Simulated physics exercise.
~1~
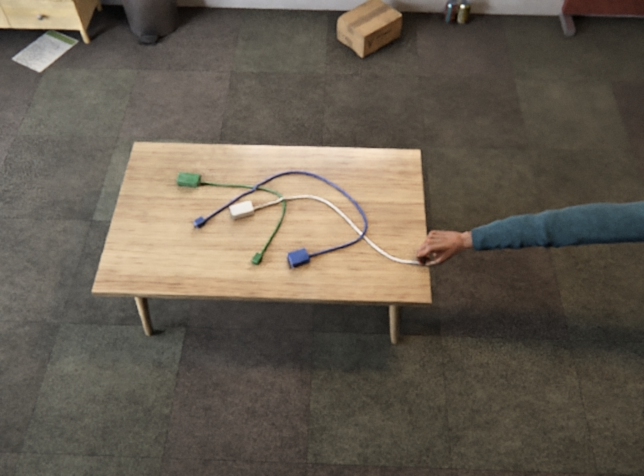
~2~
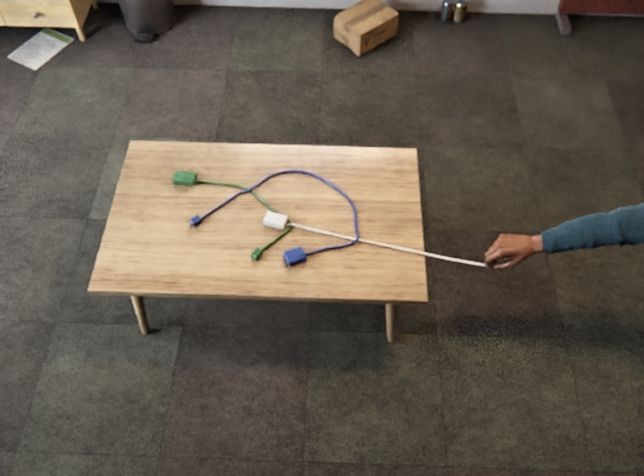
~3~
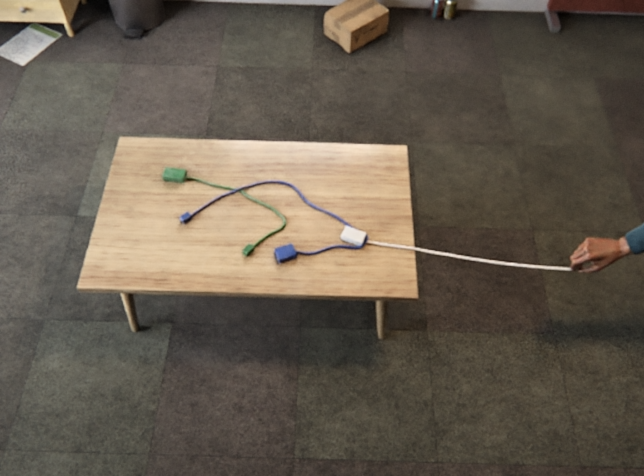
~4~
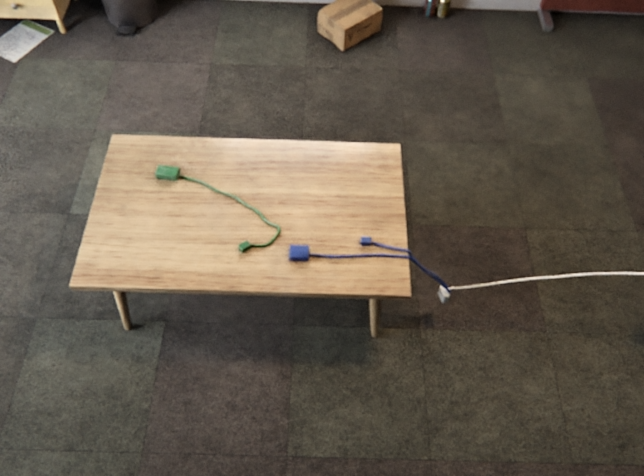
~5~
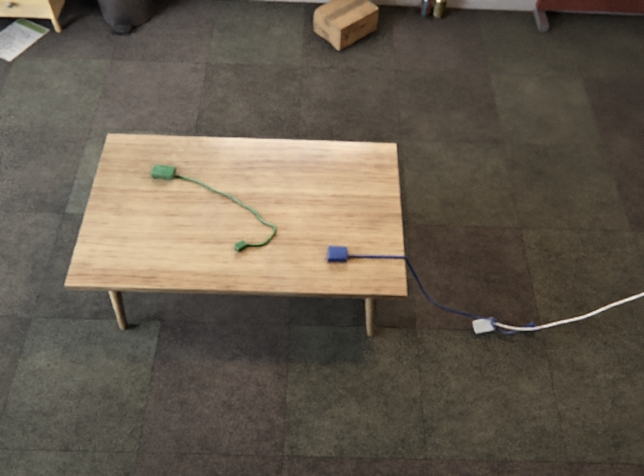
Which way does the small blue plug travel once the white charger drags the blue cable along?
The blue plug moves to the right, going across the table and over its right edge.
